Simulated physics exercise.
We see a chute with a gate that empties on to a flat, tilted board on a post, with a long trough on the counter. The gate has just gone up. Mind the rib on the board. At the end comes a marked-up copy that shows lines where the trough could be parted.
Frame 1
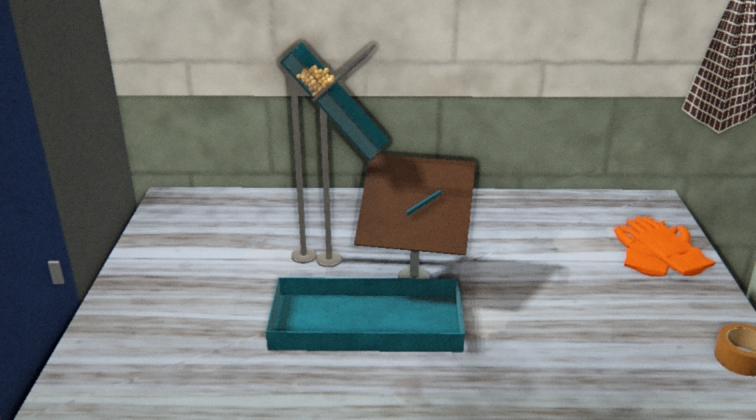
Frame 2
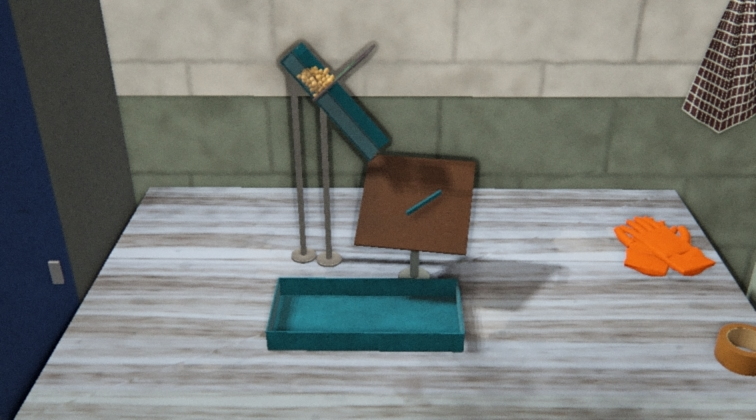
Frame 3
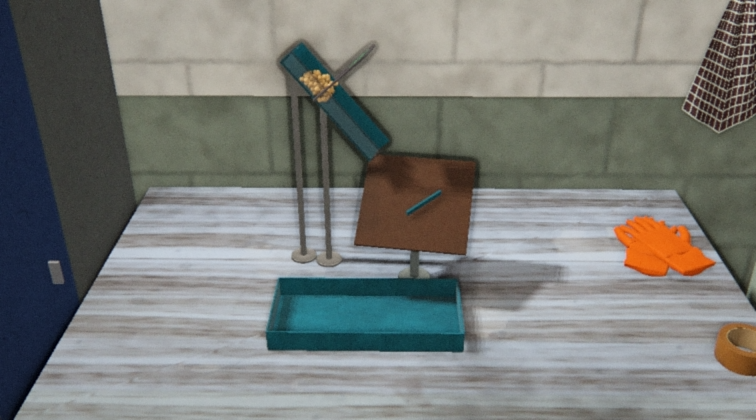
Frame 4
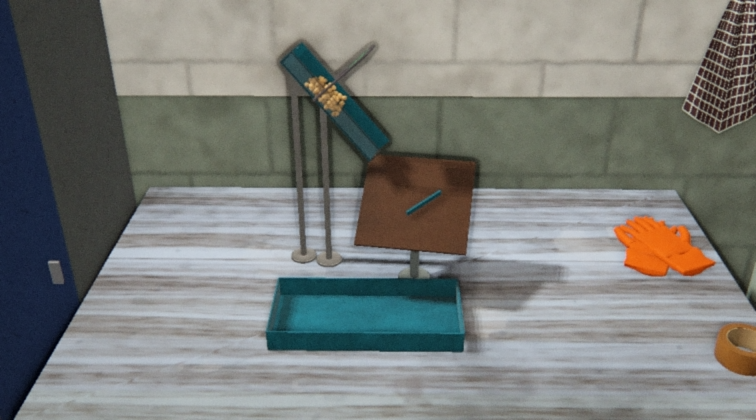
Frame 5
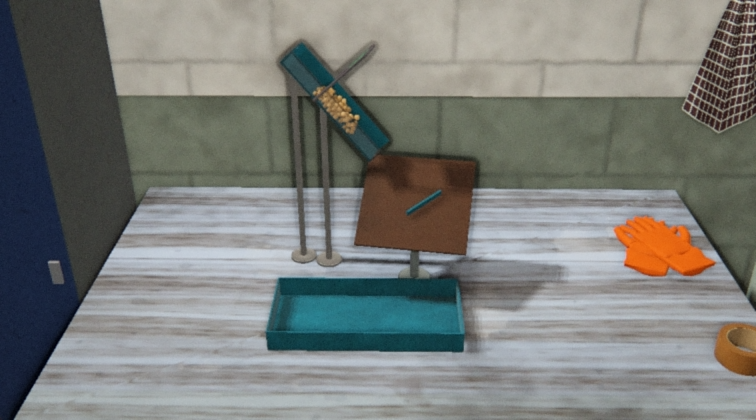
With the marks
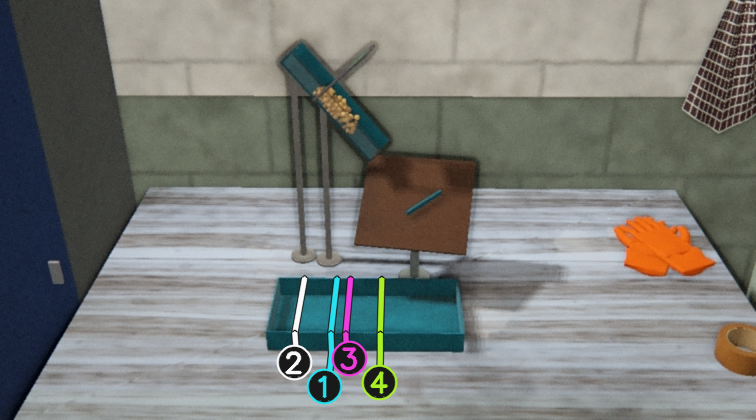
Dried chickpeas slide down a sloping teal chute above a tilted brown board.
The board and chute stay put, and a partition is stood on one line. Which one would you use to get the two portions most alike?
4 is best.
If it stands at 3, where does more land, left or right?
More lands on the right.
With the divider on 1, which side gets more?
Right.
On the marked copy, line 1 crosses the front rim at (330, 332); line 2 crosses the front rim at (294, 332); line 3 crosses the front rim at (345, 332); line 4 crosses the front rim at (380, 333).
If 1 is chosen, of what is caught, just a few on the left of the divider, almost all on the right.
If 2 is chosen, of what is caught, not one piece on the left of the divider, every piece on the right.
If 3 is chosen, of what is caught, just a few on the left of the divider, almost all on the right.
If 4 is chosen, of what is caught, roughly a third on the left of the divider, roughly two thirds on the right.
